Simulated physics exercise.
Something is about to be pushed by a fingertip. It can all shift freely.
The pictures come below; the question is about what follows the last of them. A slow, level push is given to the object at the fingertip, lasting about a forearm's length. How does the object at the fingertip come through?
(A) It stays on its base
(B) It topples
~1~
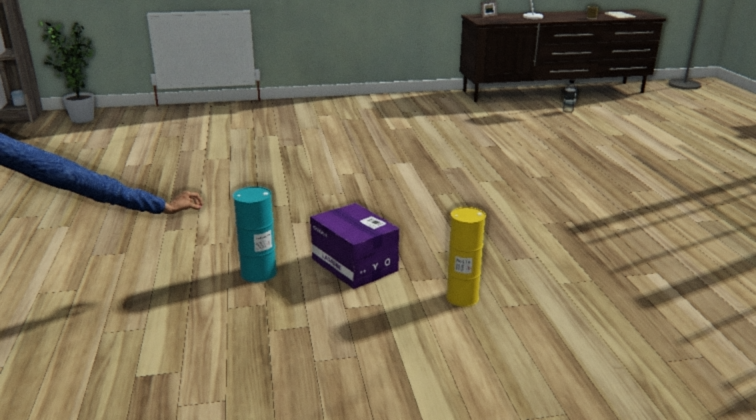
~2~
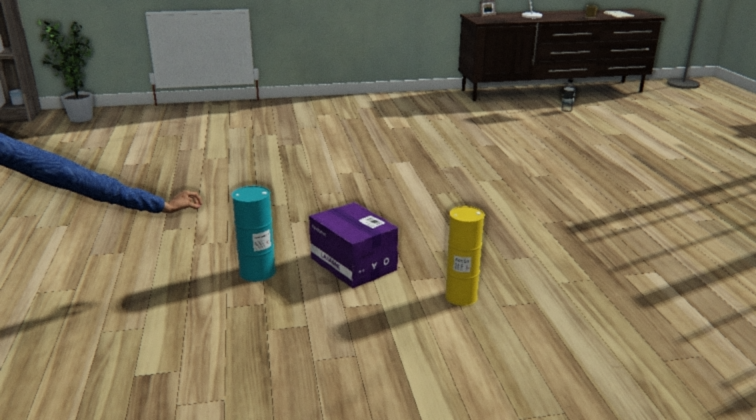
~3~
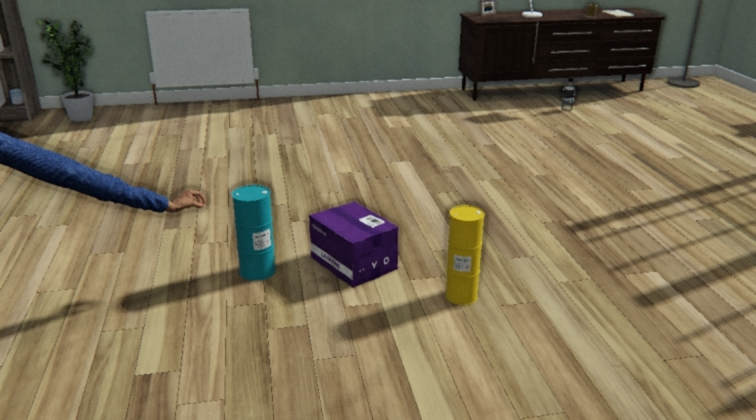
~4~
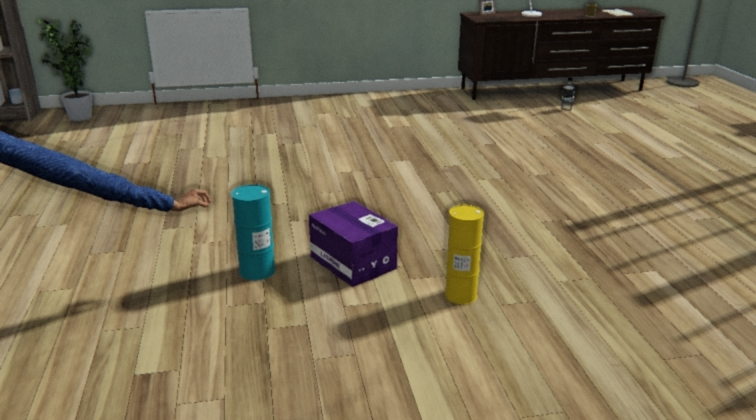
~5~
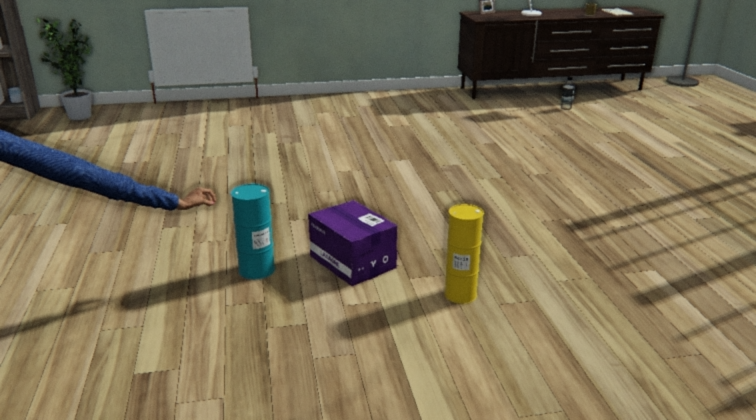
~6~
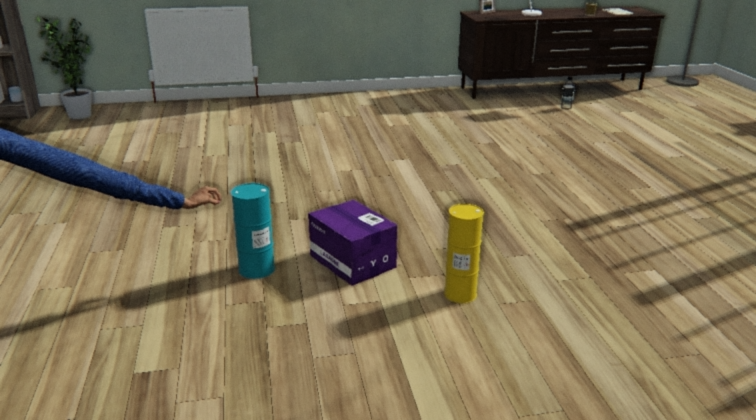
The answer is B.
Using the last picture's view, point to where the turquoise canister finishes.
Around (318, 298).
Then, 0.60 s later than the last frame, turquoise canister tilted by 21° near (271, 227).
Then, 1.20 s later than the last frame, turquoise canister tilted by 51° near (297, 233).
Then, 1.80 s later than the last frame, turquoise canister tilted by 73° near (309, 261).
Then, 2.20 s later than the last frame, turquoise canister on its side near (319, 284).
When it is over, lying over on the floor, turquoise canister. End places, in pixels of the last picture, turquoise canister near (318, 298).
